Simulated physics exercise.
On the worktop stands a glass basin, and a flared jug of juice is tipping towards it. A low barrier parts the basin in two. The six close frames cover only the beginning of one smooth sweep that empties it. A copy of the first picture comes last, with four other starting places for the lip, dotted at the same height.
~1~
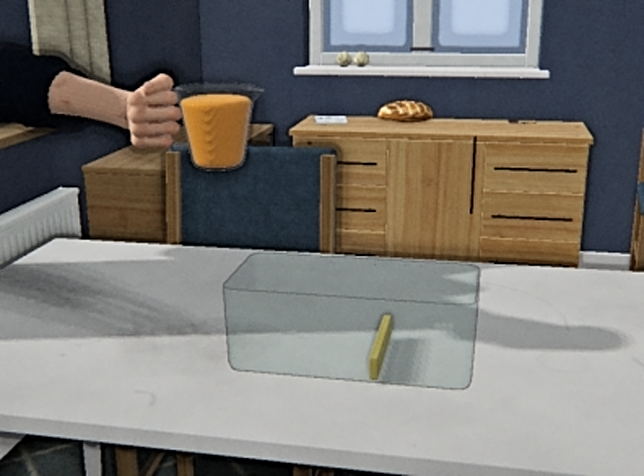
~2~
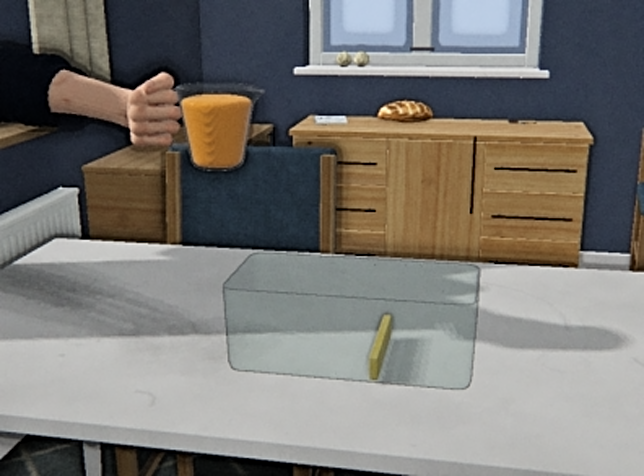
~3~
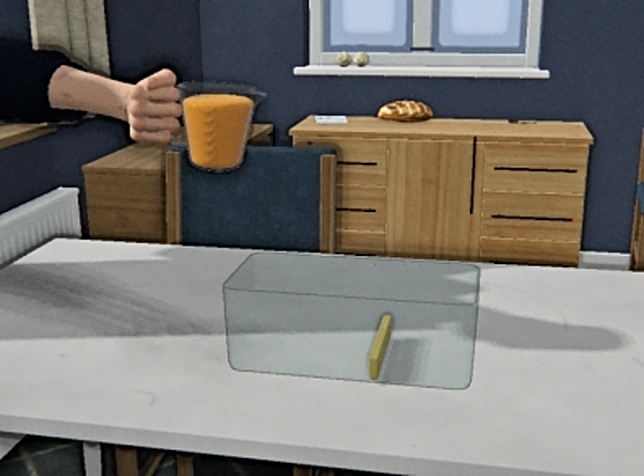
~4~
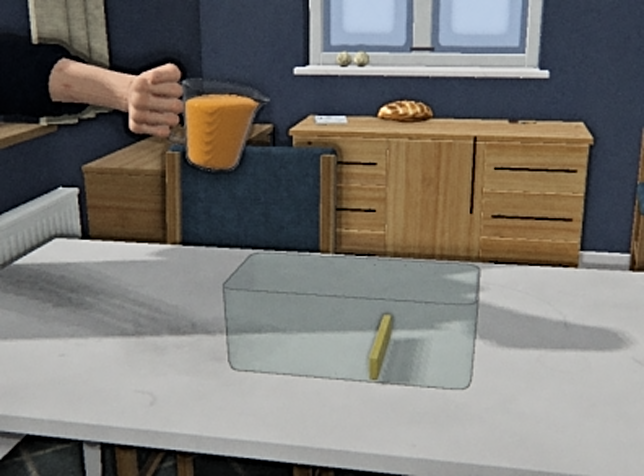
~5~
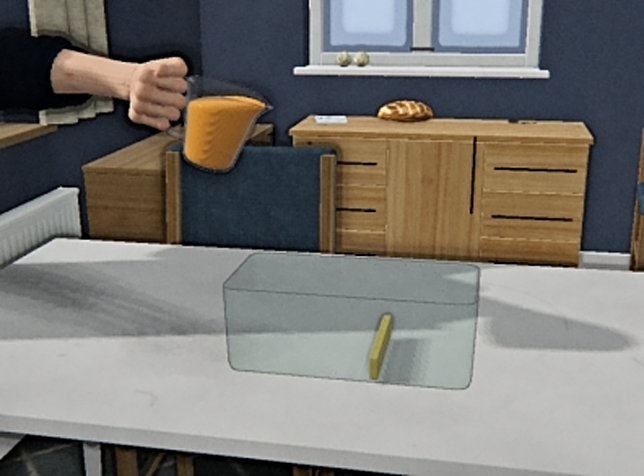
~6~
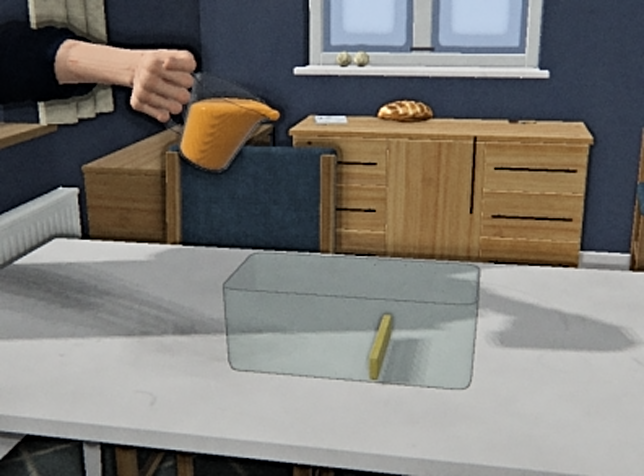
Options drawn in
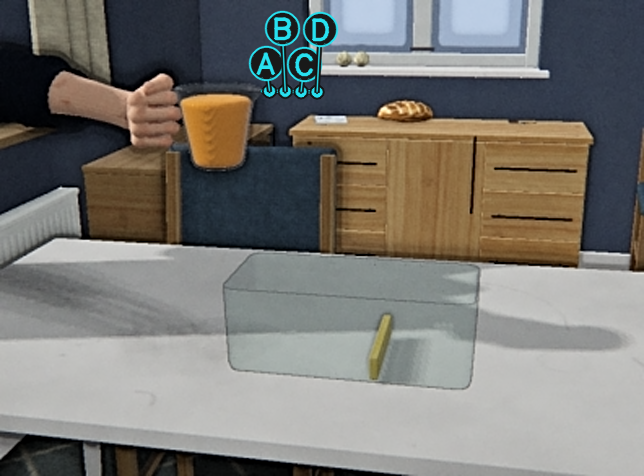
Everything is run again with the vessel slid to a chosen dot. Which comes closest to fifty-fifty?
D beats the others.
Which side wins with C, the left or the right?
More ends on the left.
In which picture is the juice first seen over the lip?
Picture 6.
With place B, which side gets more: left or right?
The left one.
On the marked copy, A at (269, 91); B at (285, 91); C at (301, 91); D at (317, 92).
If A is chosen, about 85 % ends left of the wall and 12 % right of it; 3 % is lost outside.
If B is chosen, about 86 % ends left of the wall and 10 % right of it; 4 % is lost outside.
If C is chosen, about 88 % ends left of the wall and 9 % right of it; 3 % is lost outside.
If D is chosen, about 53 % ends left of the wall and 45 % right of it.
